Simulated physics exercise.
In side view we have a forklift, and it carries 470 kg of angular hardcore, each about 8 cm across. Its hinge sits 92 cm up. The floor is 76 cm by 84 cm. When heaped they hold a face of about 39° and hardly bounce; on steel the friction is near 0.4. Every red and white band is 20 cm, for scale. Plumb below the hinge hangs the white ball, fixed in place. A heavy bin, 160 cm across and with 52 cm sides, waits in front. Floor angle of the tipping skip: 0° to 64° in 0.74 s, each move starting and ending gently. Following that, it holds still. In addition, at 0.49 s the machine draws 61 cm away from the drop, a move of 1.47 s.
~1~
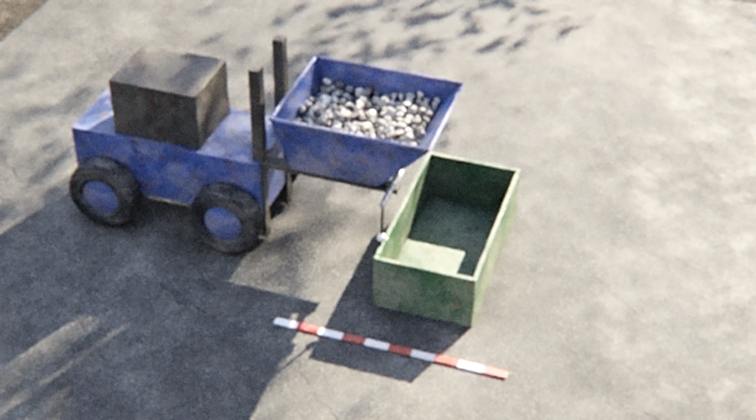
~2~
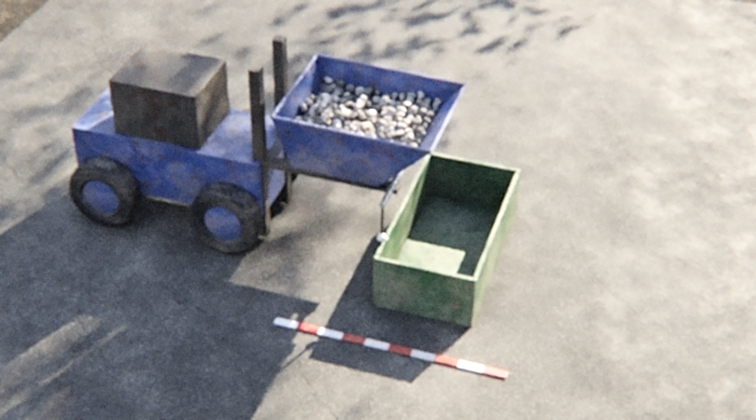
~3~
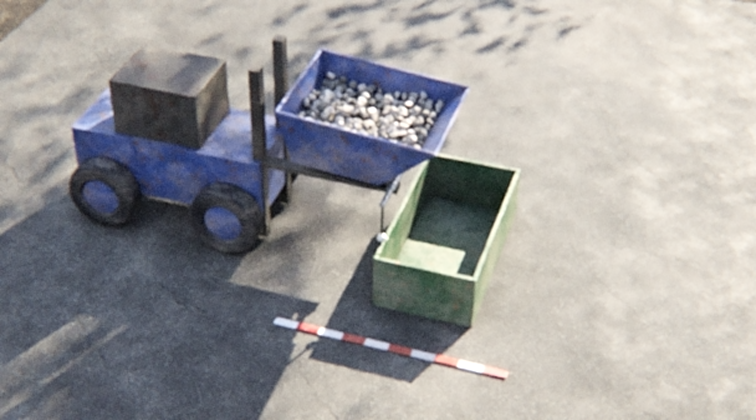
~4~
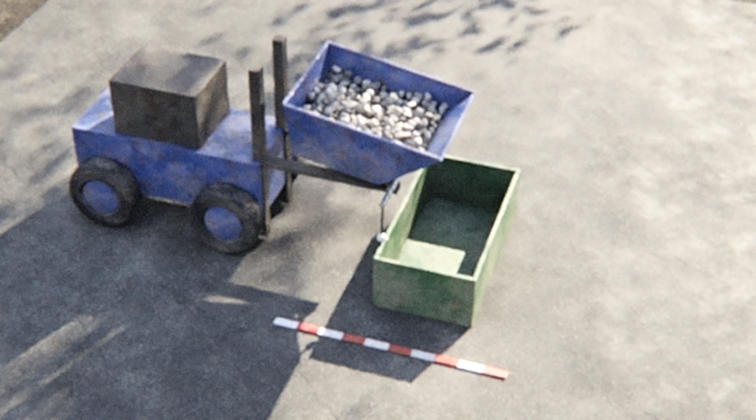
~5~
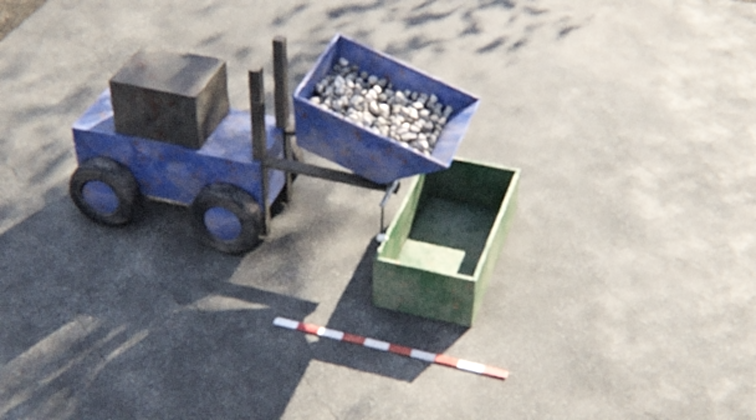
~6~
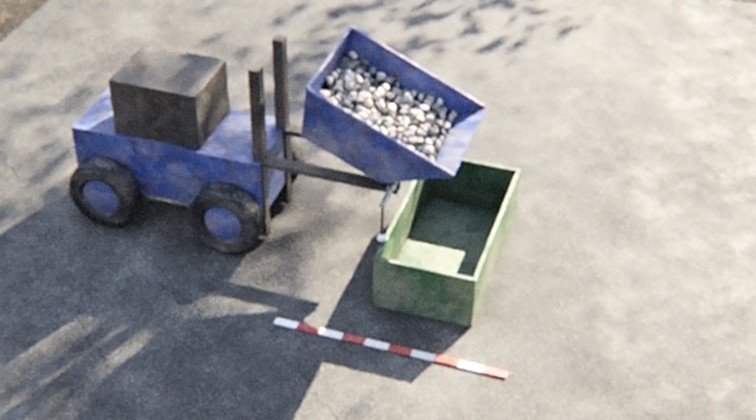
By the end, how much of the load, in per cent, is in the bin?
50 %.
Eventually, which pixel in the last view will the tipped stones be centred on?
Roughly at (478, 259).
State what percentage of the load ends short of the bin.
Roughly 0 percent of it.
A little later the floor is at 54°; 100 % in the tipping skip; the foremost stones are at (450, 173).
Then the floor is at 64°; 98 % in the tipping skip, 2 % in the bin; the foremost stones are at (480, 205).
Later still the floor is at 64°; 30 % in the tipping skip, 45 % in the bin, 26 % beside or beyond the bin; the foremost stones are at (682, 299).
In the end the floor is at 64°; 26 % in the tipping skip, 48 % in the bin, 26 % beside or beyond the bin; the foremost stones are at (682, 299).
